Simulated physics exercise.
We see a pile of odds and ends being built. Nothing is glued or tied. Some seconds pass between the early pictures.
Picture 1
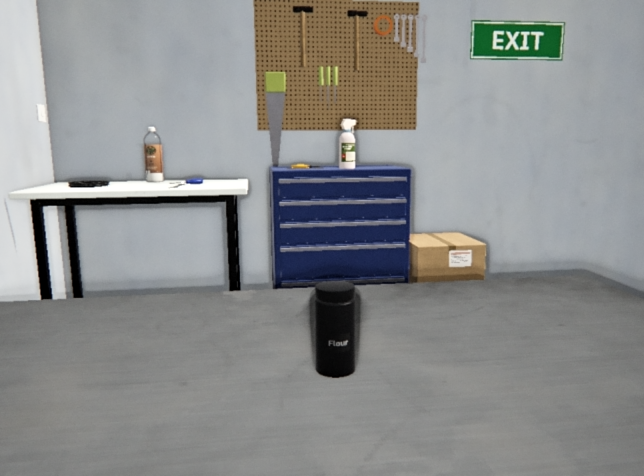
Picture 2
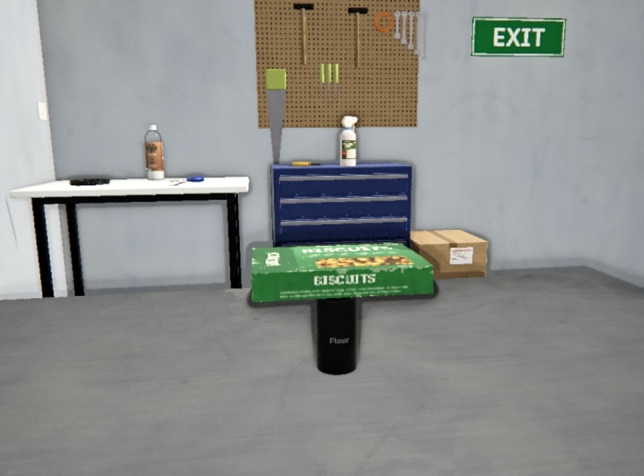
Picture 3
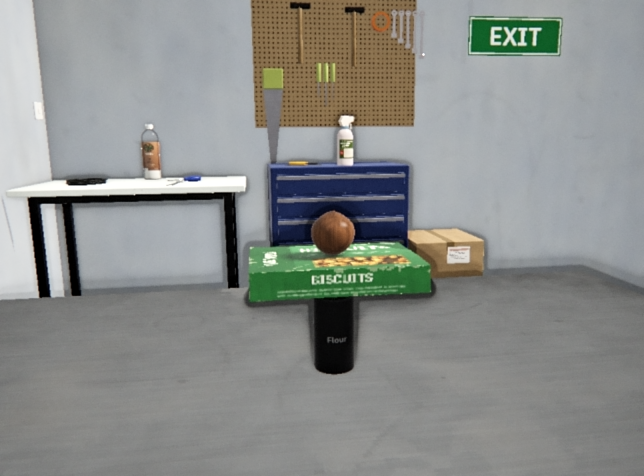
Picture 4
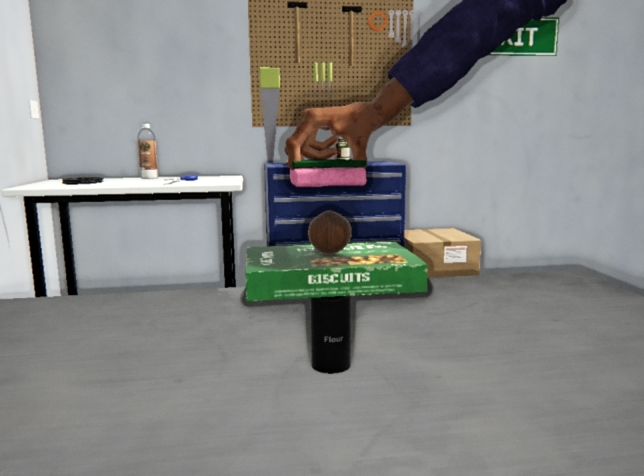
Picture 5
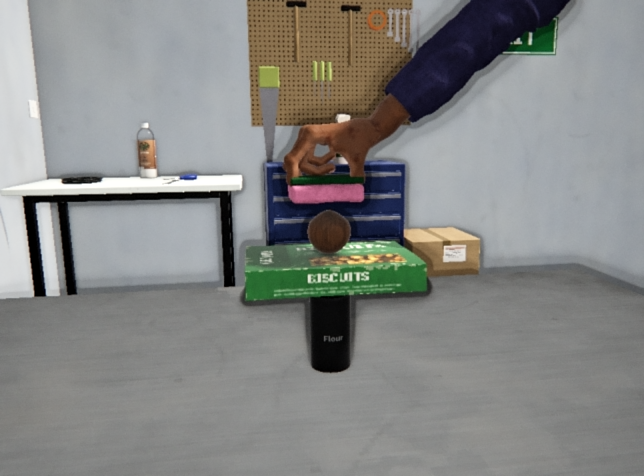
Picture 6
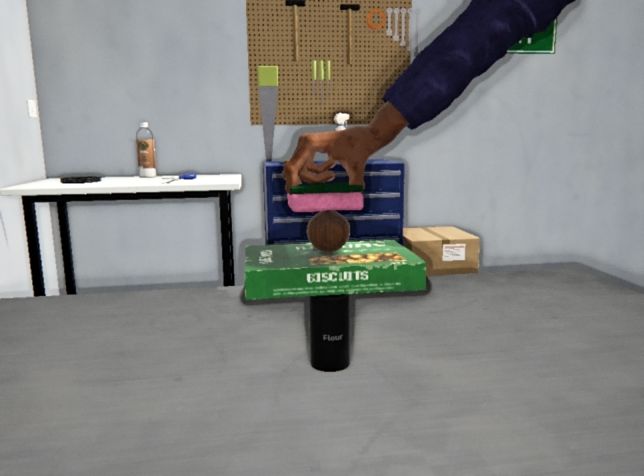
A hand lowering a pink sponge toward a brown onion resting on a green biscuits packet atop a black flour jar.
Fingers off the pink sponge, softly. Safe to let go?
It loses its balance.
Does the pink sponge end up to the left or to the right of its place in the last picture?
To the left.
Then, 0.40 s later than the last frame, pink sponge tilted by 42° near (305, 207).
Then, 0.90 s later than the last frame, pink sponge now fallen.
Then, 2.20 s later than the last frame, nothing new.
When it is over, fallen, pink sponge; the other 3 as before. End places, in pixels of the last picture, pink sponge near (299, 219). The pile comes apart.
